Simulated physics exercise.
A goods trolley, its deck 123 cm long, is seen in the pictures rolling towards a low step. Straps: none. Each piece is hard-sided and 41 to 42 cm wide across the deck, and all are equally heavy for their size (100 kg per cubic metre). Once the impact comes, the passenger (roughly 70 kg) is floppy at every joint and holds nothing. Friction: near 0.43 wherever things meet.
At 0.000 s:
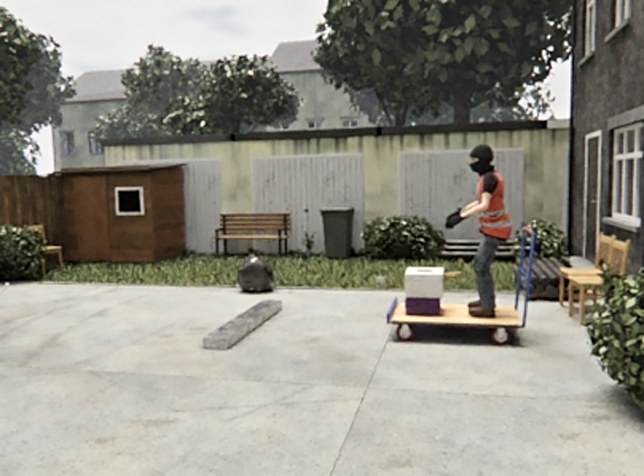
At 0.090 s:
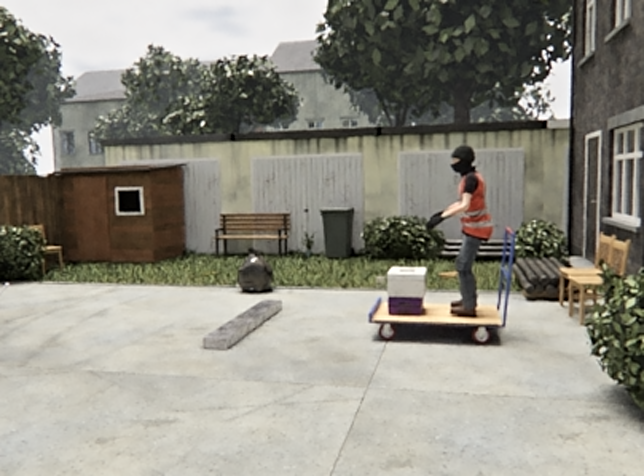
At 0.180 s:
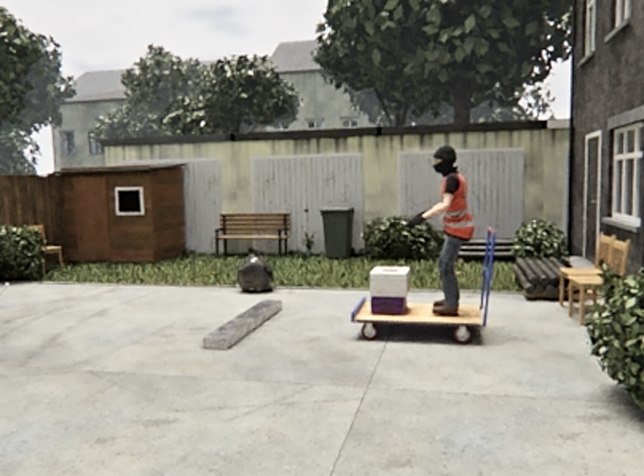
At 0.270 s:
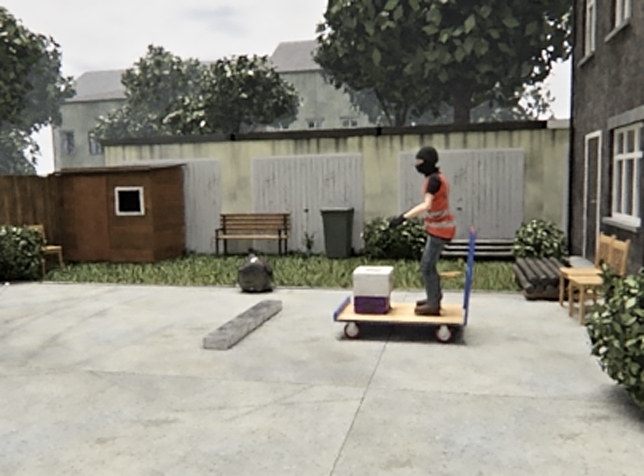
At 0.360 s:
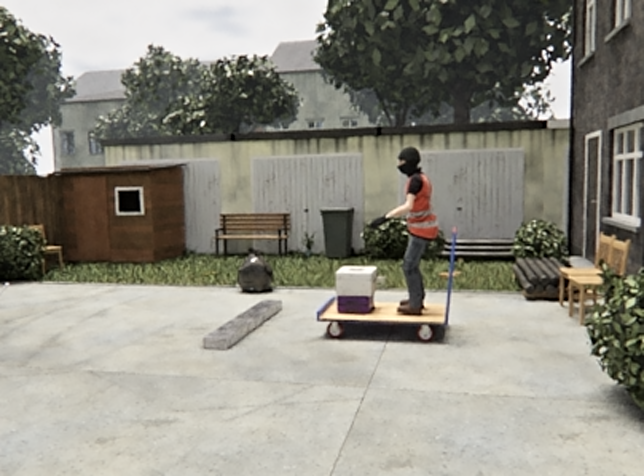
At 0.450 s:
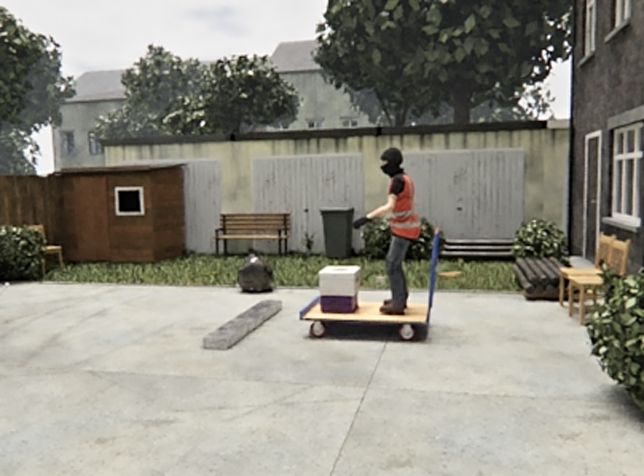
At first, a person in a dark helmet and orange vest stands on a flat trolley at the right of a paved yard, arms held forward, behind a white and purple load. The trolley then rolls steadily left, carrying both past the bushes and nearer the long, low grey block on the ground.
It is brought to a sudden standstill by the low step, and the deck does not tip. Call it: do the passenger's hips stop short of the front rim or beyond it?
The passenger's hips stop beyond the front rim.
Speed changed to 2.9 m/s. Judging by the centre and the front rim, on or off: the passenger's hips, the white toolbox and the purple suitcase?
Hips - dropped, white - dropped, purple - kept.
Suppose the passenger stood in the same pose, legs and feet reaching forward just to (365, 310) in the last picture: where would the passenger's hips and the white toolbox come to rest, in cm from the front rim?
Hips 30 past, white 110 past.
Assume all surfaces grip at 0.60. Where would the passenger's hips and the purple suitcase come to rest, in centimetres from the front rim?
Result: Hips 10 beyond the rim; purple item 20 short of it.
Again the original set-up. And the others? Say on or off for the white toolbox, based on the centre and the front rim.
End result - white: Goes over.
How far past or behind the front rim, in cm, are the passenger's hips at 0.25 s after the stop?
Behind the rim, near 55 cm.
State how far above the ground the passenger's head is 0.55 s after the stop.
Height: Approx. 50 cm above ground.
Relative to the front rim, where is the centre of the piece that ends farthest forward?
Roughly 90 cm beyond the front rim.
The wheels strike at 0.79 s.
After 1.04 s the passenger's hips are 57 cm behind the rim, near (298, 253) in the last picture's view.
After 1.34 s the passenger's hips are 41 cm behind the rim, near (284, 252) in the last picture's view.
After 1.79 s the passenger's hips are 13 cm past the rim, near (238, 276) in the last picture's view.
Final state at 4.5 s, past the rim, white toolbox and the passenger's hips; behind it, purple suitcase.
